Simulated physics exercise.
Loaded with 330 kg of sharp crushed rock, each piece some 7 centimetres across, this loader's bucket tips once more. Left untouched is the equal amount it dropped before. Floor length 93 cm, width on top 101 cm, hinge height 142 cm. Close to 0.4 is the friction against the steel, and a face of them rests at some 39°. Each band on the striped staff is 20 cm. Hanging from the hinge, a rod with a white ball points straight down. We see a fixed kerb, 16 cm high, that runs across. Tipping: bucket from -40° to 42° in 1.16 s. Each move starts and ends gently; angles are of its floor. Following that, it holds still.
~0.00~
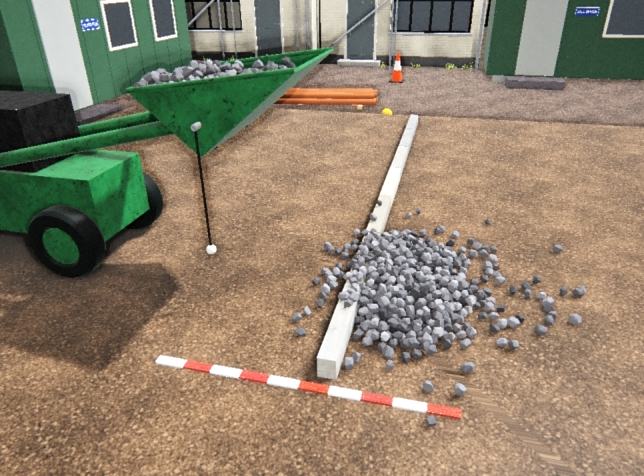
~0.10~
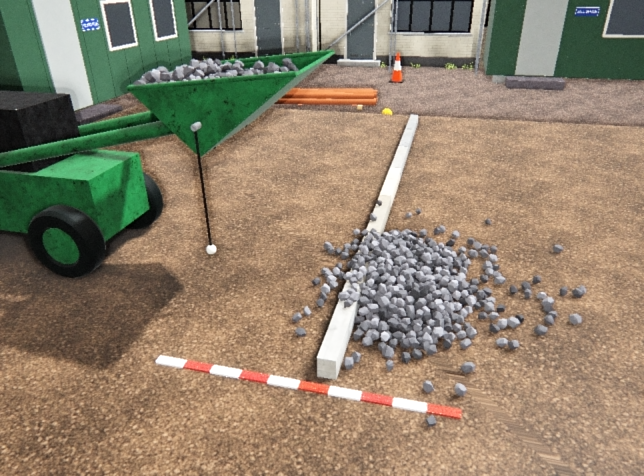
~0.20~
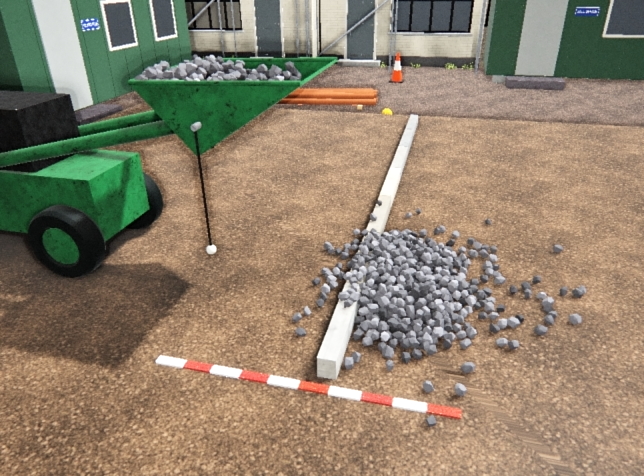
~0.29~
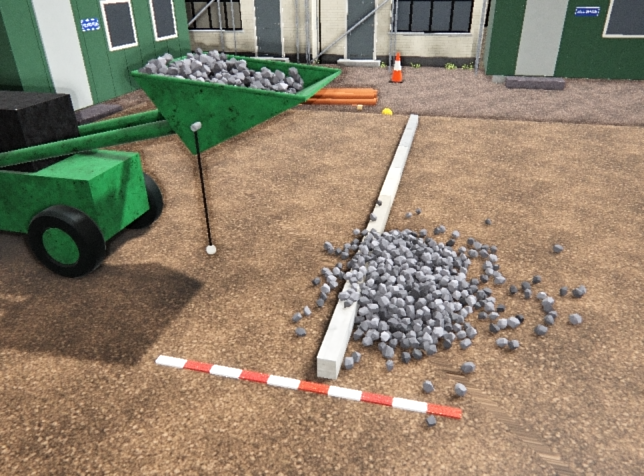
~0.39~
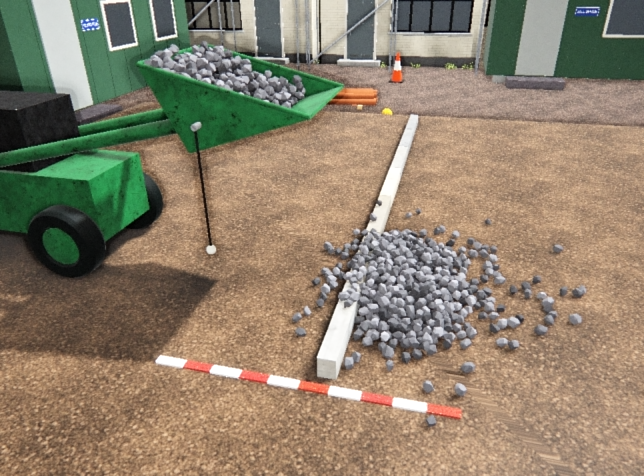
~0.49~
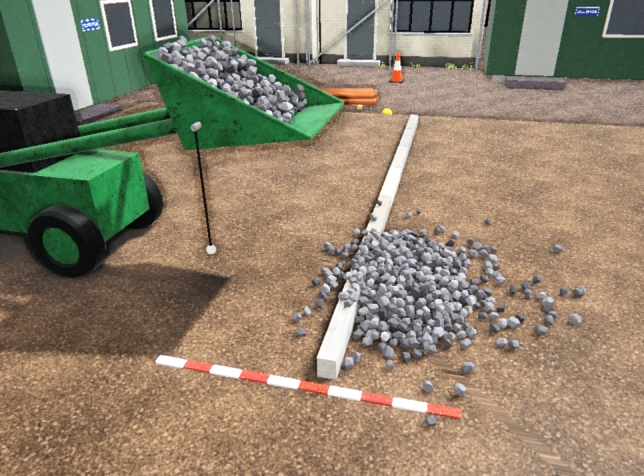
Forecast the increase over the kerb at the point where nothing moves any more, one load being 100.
I would say 13 per cent.
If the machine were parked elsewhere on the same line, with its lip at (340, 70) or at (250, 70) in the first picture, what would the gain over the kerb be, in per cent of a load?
About 70 and 0 per cent.
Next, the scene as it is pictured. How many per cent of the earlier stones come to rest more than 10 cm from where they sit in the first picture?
0 per cent.
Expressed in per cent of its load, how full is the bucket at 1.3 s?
I'd say about 70 per cent.
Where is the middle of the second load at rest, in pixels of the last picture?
The centre sits about (333, 267).
After 0.9 s the floor is at 29°; in per cent of one load, 100 in the bucket, 9 on this side of the kerb, 91 over the kerb; the foremost stones are at (574, 302).
After 1.3 s the floor is at 42°; in per cent of one load, 68 in the bucket, 41 on this side of the kerb, 91 over the kerb; the foremost stones are at (574, 302).
After 1.6 s the floor is at 42°; in per cent of one load, 14 in the bucket, 91 on this side of the kerb, 96 over the kerb; the foremost stones are at (574, 302).
After 4.2 s the floor is at 42°; in per cent of one load, 0 in the bucket, 96 on this side of the kerb, 104 over the kerb; the foremost stones are at (574, 302). Net gain over the kerb, 13.
